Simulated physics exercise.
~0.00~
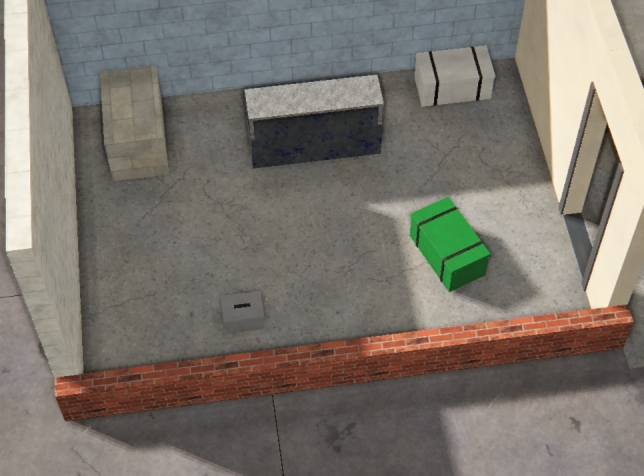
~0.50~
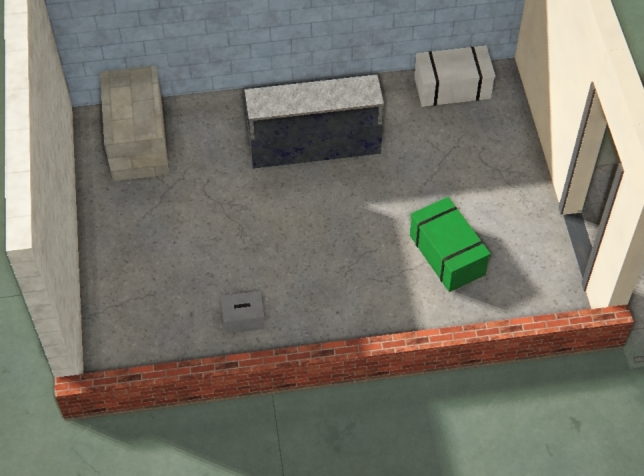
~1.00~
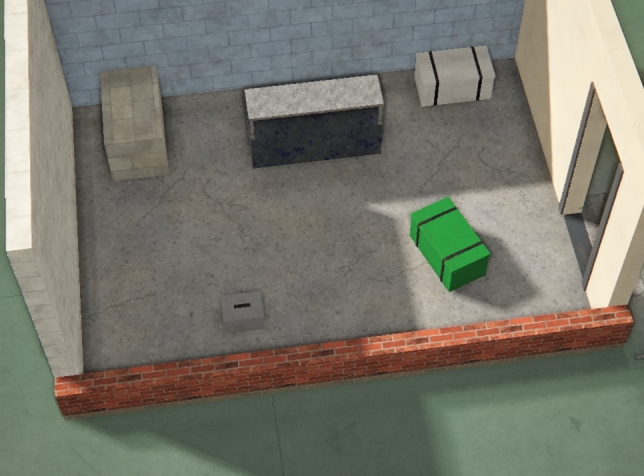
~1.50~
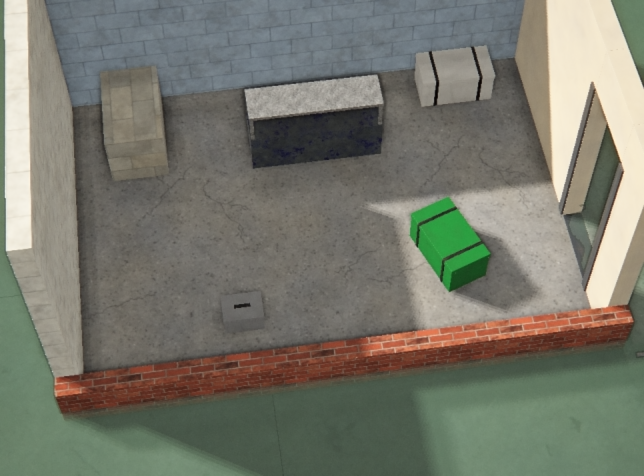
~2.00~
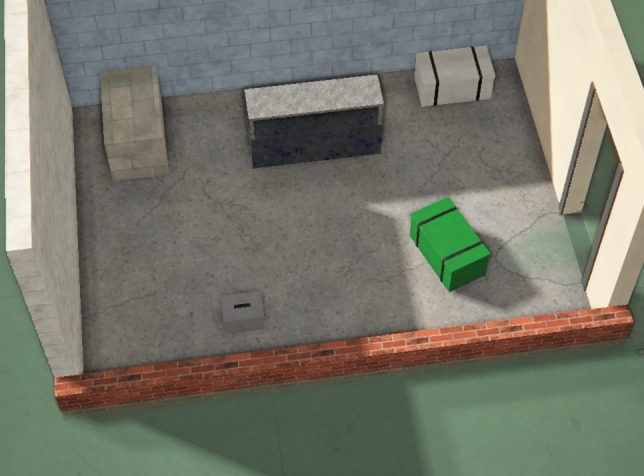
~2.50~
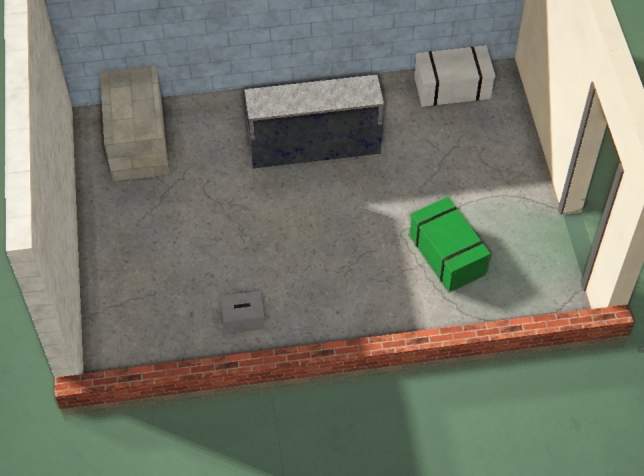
A walled room with a concrete floor holds a green trunk, other boxes and a bench-like block, with bare ground outside. Greenish water covers the ground outside, then creeps through the doorway on the right and spreads thinly across the floor around the green trunk, while every object stays put.
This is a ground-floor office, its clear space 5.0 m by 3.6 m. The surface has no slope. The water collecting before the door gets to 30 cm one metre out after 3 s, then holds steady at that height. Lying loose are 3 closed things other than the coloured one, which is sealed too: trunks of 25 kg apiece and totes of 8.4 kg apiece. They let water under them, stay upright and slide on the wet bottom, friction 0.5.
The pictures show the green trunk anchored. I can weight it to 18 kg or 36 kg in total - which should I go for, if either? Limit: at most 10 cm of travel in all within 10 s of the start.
Neither will work.
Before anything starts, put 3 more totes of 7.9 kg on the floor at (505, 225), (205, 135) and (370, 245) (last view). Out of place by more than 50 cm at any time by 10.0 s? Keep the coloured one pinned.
Spot one crosses the limit, spot two crosses the limit, spot three stays inside.
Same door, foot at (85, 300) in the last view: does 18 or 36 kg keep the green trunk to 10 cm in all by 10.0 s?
For that position, nothing offered succeeds.
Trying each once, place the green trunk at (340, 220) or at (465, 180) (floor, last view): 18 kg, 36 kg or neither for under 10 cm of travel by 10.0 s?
For the first start neither one suffices; for the second you need the heavier one.
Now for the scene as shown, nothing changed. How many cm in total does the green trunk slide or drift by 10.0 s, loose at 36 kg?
Close to 300 cm, all told.
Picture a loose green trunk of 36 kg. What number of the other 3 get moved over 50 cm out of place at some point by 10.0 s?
The answer here is 1.
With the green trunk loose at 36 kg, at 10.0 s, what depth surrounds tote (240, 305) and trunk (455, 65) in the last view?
Some 16 cm at the first, some 4 cm at the second.
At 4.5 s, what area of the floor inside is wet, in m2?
Wet area: Approx. 9.5 m2.
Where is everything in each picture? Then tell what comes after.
The first frame shows the green trunk at (450, 233), on the bottom; water covers 0.0 m2; 0 of 4 have shifted.
The second frame shows the green trunk at (450, 233), on the bottom; 0.0 m2 under water; 0 of 4 have shifted.
The third frame shows the green trunk at (450, 233), on the bottom; 0.0 m2 under water; 0 of 4 have shifted.
The fourth frame shows the green trunk at (450, 233) rests on the ground; 0.0 m2 under water; 0 of 4 have shifted.
The fifth frame shows the green trunk at (450, 233), on the bottom; water covers 0.4 m2; 0 of 4 have shifted.
The sixth frame shows the green trunk at (450, 233), on the bottom; water covers 1.5 m2; 0 of 4 have shifted.
After 3.5 s the green trunk would be 67 cm from its start with 18 kg and 26 cm from its start with 36 kg; 6 cm of water round it then.
After 4.5 s the green trunk would be 178 cm from its start with 18 kg and 88 cm from its start with 36 kg; 5 cm of water round it then.
After 7.0 s the green trunk would be 317 cm from its start with 18 kg and 187 cm from its start with 36 kg; 7 cm of water round it then.
After 10.0 s the green trunk would be 280 cm from its start with 18 kg and 293 cm from its start with 36 kg; 13 cm of water round it then.
